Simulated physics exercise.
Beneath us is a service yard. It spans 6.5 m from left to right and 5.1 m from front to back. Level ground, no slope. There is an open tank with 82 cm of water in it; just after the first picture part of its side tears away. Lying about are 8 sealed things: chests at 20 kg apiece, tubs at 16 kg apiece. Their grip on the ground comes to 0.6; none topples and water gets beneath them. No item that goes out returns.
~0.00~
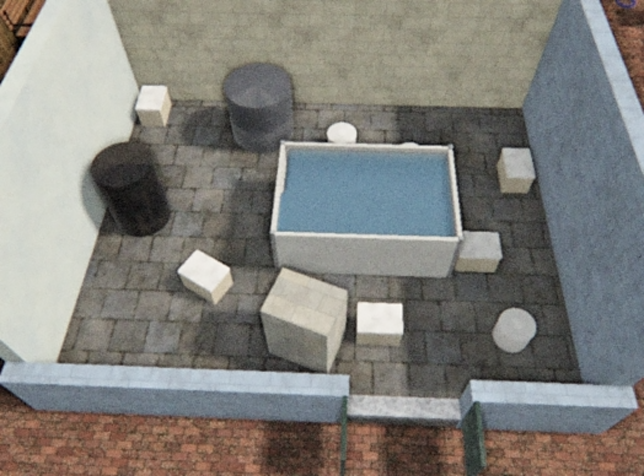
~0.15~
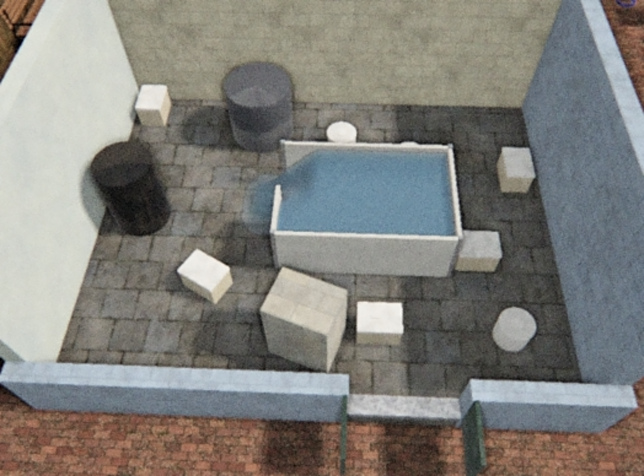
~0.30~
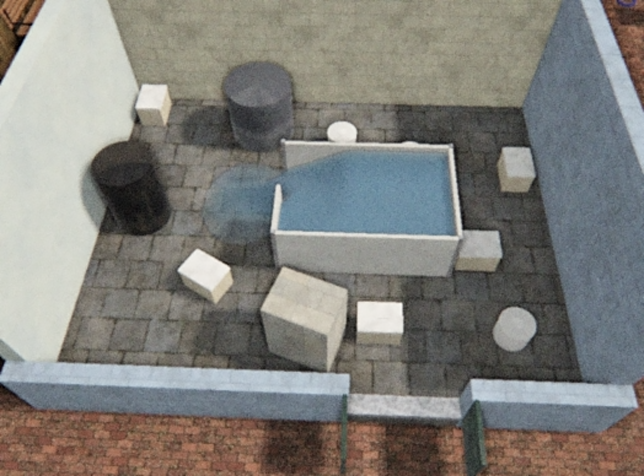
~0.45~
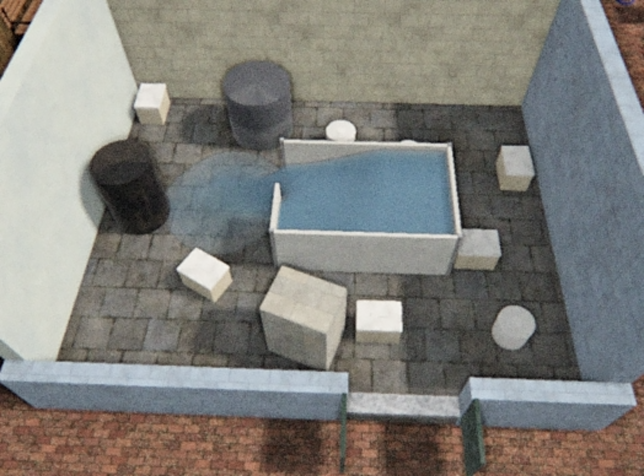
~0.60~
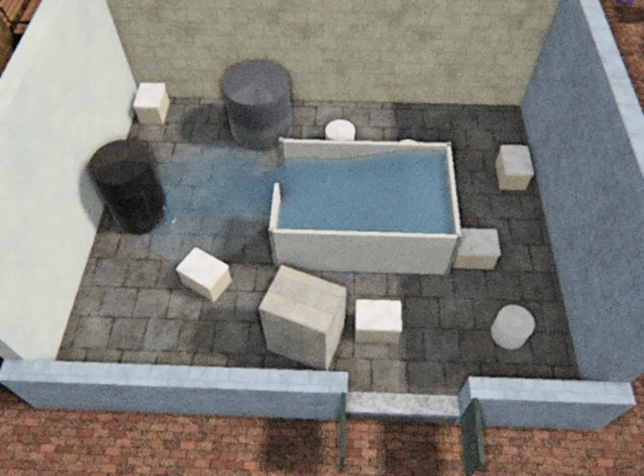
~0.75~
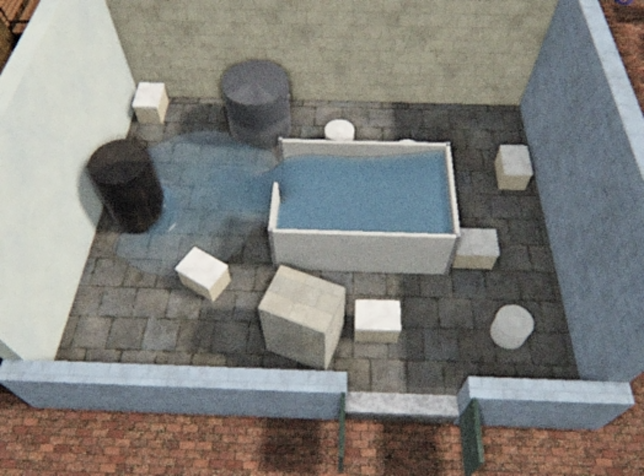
Water pours through a gap at the left end of a pale, open rectangular tank and spreads in a thin blue sheet across the paving toward a black cylinder, while everything else stays put. The walled yard is seen from high above its front opening. Pale blocks surround the tank, with a grey cylinder behind and a whitish round object at right.
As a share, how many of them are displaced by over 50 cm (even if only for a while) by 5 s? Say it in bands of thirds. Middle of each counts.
Expect the count to work out shy of one third.
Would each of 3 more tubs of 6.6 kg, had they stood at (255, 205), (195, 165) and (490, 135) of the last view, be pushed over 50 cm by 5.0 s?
Above, above, below.
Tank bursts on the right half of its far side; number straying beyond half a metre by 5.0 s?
Then the count would be 5.
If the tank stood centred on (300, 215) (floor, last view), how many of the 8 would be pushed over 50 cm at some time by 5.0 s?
That gives 1 of them.
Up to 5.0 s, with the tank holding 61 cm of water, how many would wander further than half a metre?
Under that setup the answer is 1.
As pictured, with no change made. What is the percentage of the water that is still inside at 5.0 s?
Around 100 per cent of the water is still in there.
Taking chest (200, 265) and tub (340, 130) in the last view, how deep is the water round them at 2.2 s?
1 and 0 cm.
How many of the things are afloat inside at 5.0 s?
My tally comes to 1.
After 1.1 s 0 of 8 are over 50 cm from their spots; 0 afloat.
After 2.2 s 0 of 8 are over 50 cm from their spots; 1 afloat.
After 3.5 s 1 of 8 are over 50 cm from their spots; 1 afloat.
After 5.0 s 1 of 8 are over 50 cm from their spots, and 1 have been at some point; 1 afloat.
